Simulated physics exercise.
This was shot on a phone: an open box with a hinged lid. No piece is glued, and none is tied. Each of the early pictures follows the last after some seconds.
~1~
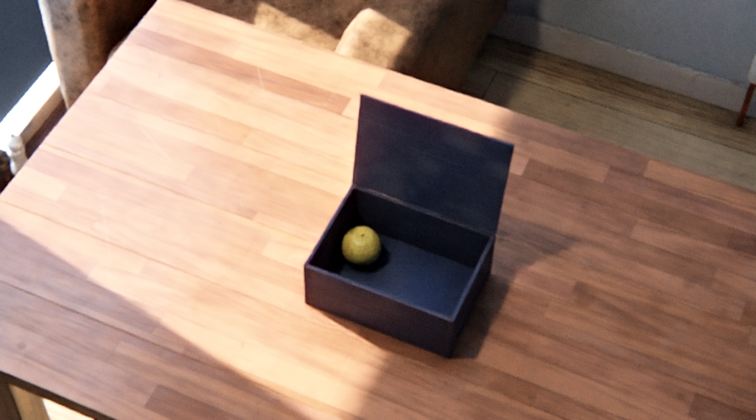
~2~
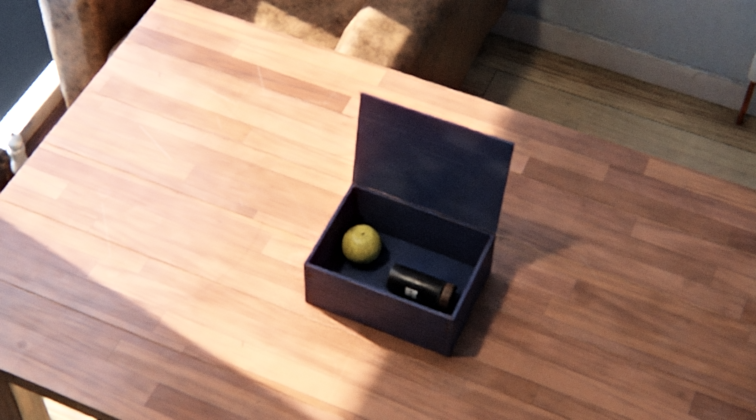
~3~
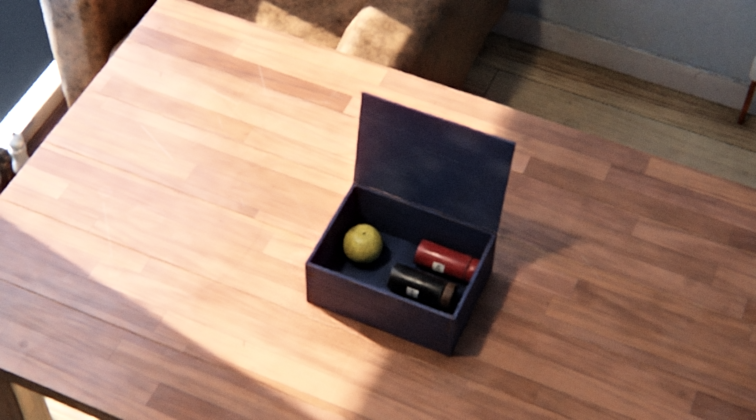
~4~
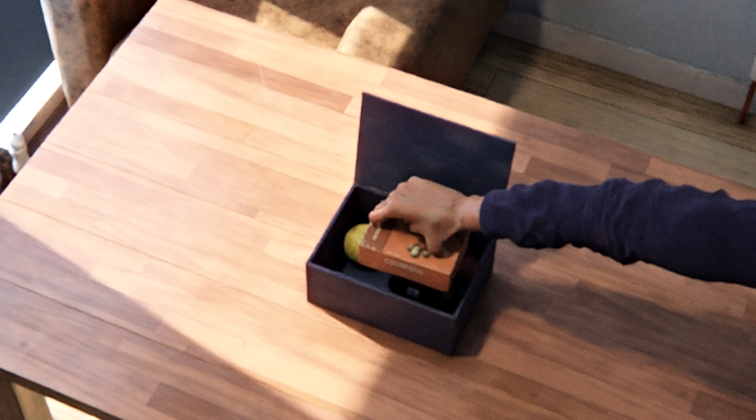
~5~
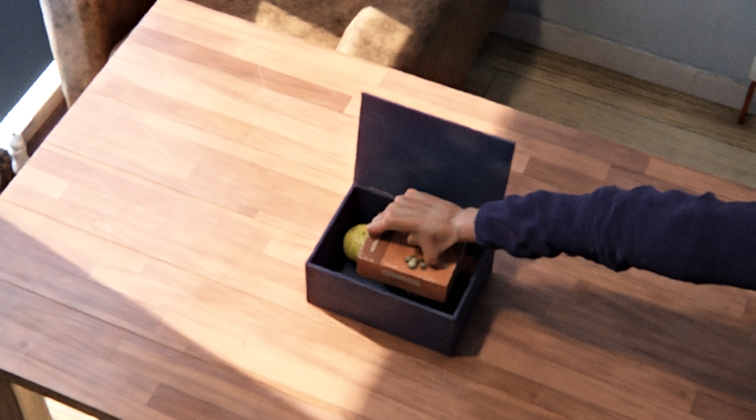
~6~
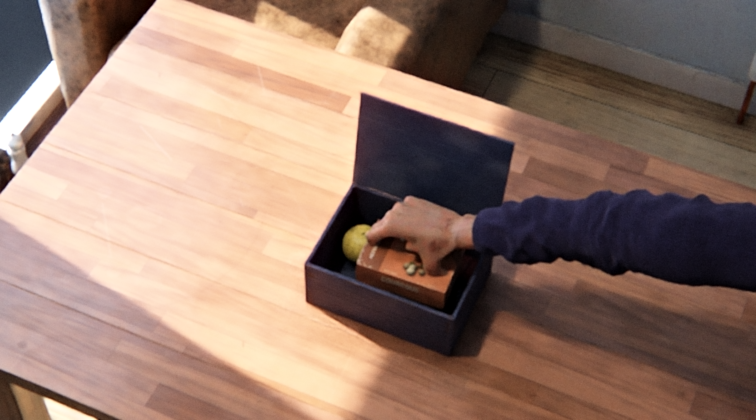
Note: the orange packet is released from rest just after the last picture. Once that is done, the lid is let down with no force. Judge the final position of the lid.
The lid finishes down on the rim.
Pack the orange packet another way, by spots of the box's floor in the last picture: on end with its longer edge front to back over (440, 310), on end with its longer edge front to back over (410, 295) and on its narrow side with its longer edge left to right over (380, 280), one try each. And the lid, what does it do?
Attempt one, it is left gaping; attempt two, it is left gaping; attempt three, it is left gaping.
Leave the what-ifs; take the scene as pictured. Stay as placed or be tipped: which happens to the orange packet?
At the finish the orange packet goes crooked.
Then, 0.40 s past the last view, orange packet on its side near (402, 297); black shaker displaced a little.
Then, 1.40 s past the last view, lid 72° above the rim; orange packet on its side near (402, 298); black shaker displaced a little; yellow apple displaced a little.
Then, 1.80 s past the last view, lid 47° above the rim; orange packet on its side near (402, 298); yellow apple displaced a little; black shaker displaced a little.
Then, 2.30 s past the last view, lid 11° above the rim; orange packet on its side near (402, 298); yellow apple displaced a little; black shaker displaced a little.
Finally, lid shut; down or leaning hard in the box, orange packet; the other 3 still in place. Final places as the last picture's camera would see them, orange packet near (402, 298).
